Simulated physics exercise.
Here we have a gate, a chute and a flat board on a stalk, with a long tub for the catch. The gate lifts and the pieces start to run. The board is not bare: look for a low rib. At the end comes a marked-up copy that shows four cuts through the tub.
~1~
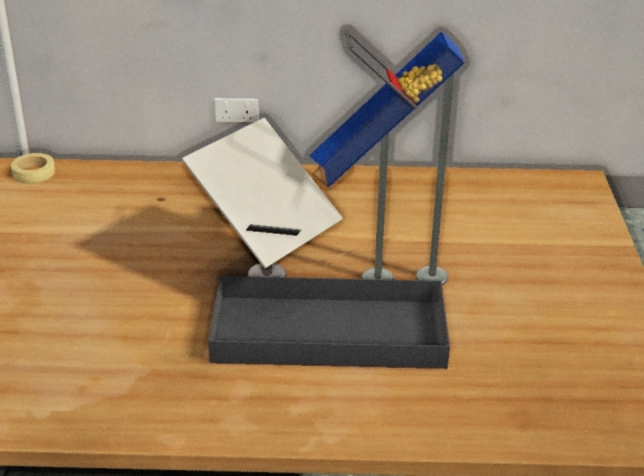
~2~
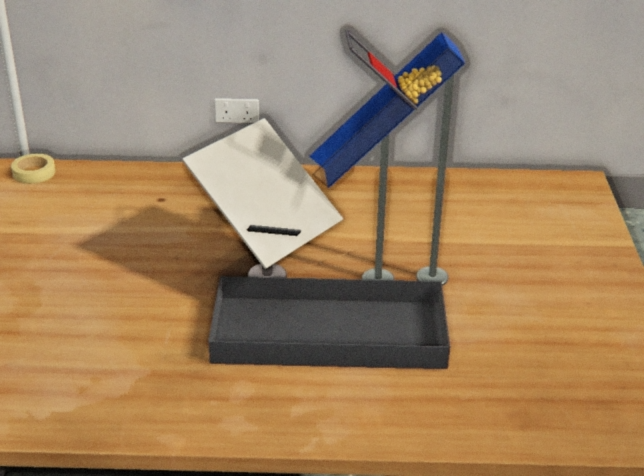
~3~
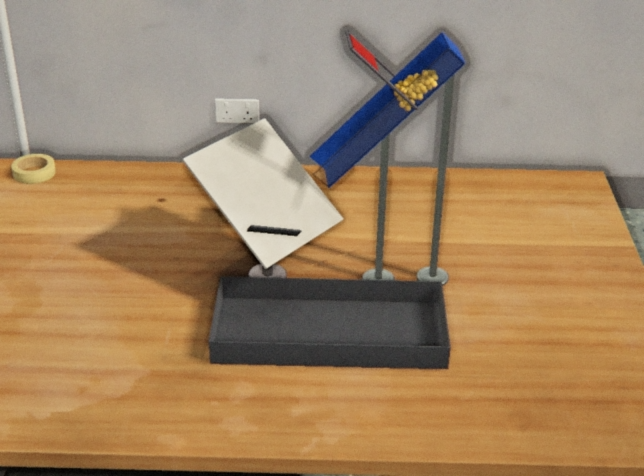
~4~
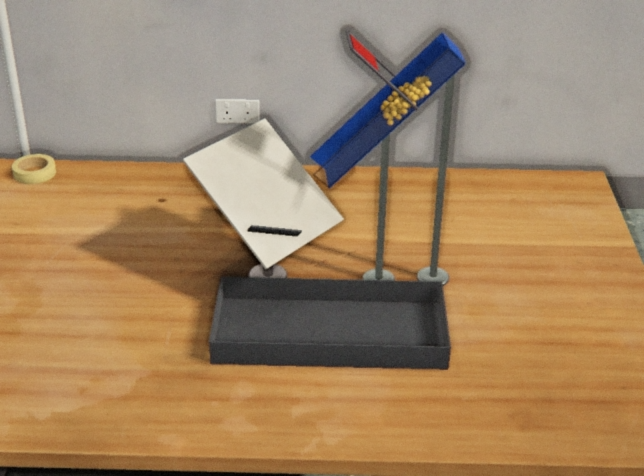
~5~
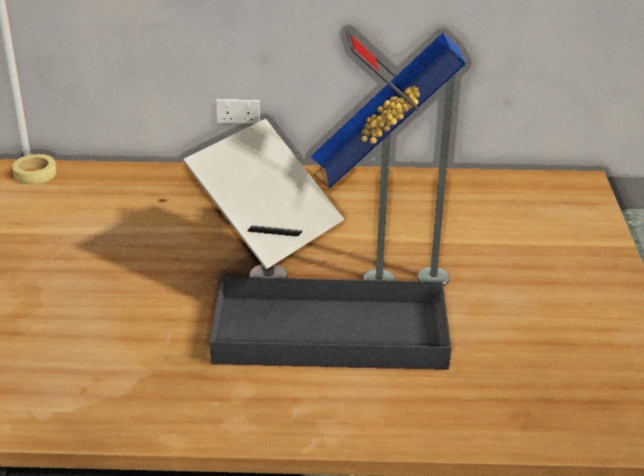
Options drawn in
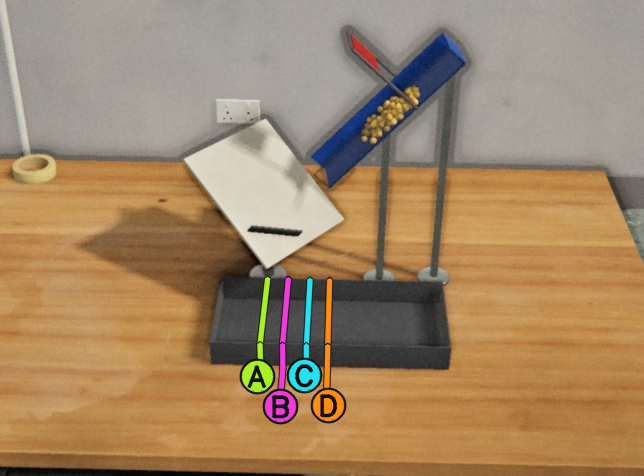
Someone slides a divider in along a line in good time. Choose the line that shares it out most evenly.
Go for D.
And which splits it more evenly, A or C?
The answer is C.
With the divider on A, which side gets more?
Right.
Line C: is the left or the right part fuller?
Right.
On the marked copy, line A crosses the front rim at (260, 343); line B crosses the front rim at (282, 344); line C crosses the front rim at (306, 344); line D crosses the front rim at (327, 345).
With A, of what is caught, none on the left of the divider, all on the right.
With B, of what is caught, a stray few on the left of the divider, nearly all on the right.
With C, of what is caught, a small part on the left of the divider, most on the right.
With D, of what is caught, about a third on the left of the divider, about two thirds on the right.
